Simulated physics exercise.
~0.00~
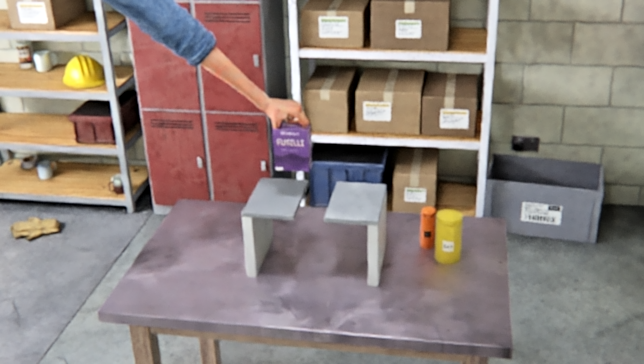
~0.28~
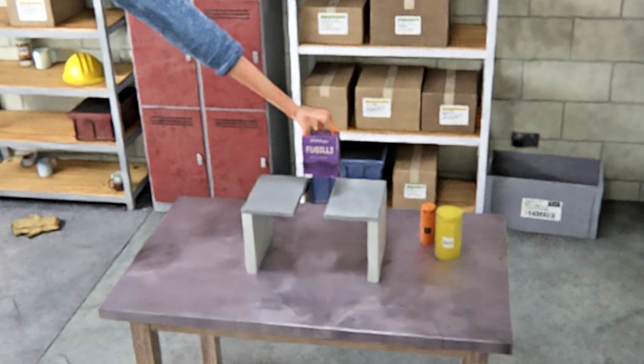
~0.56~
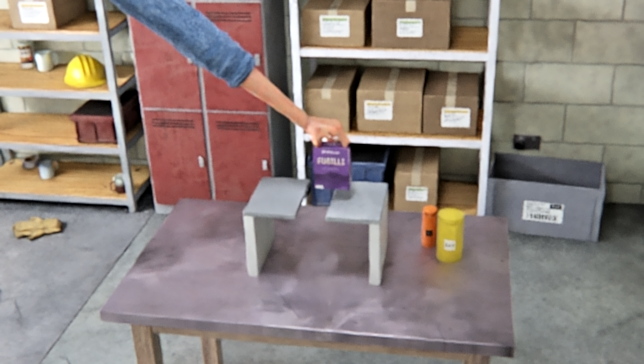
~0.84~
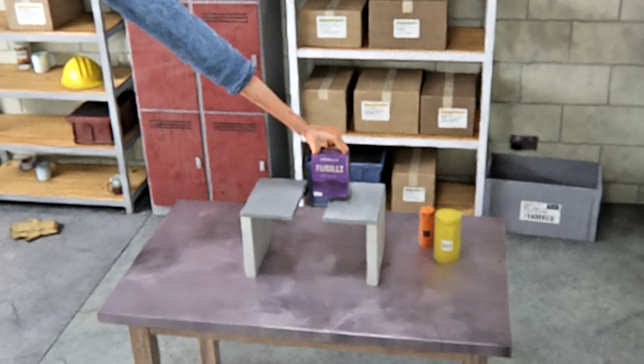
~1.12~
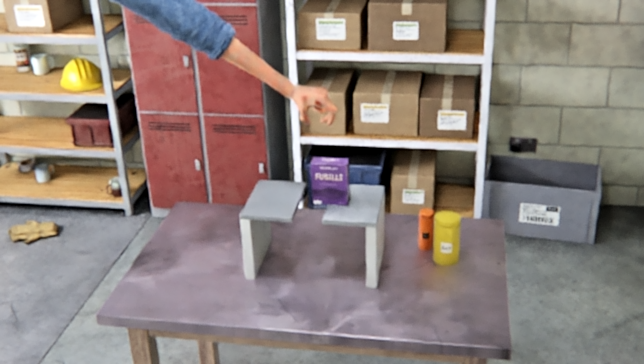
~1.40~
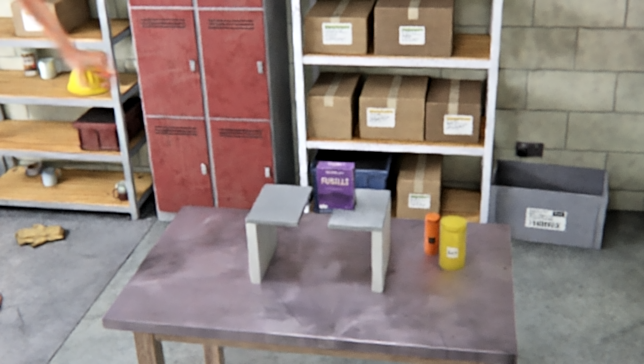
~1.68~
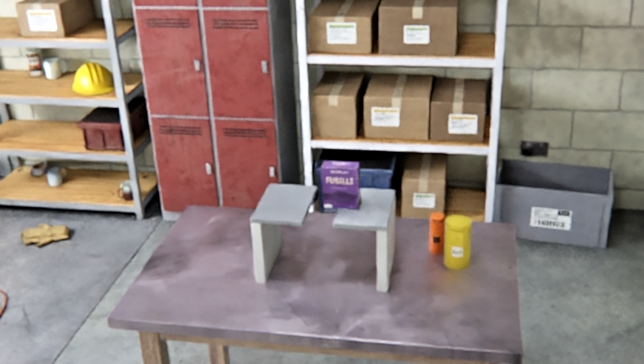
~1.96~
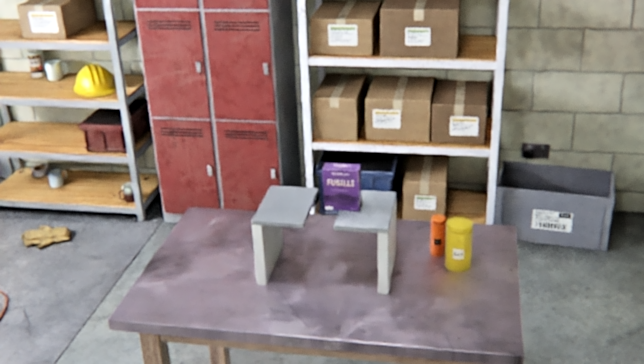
A hand lowers a purple packet over the stand's gap and releases it, leaving it upright.
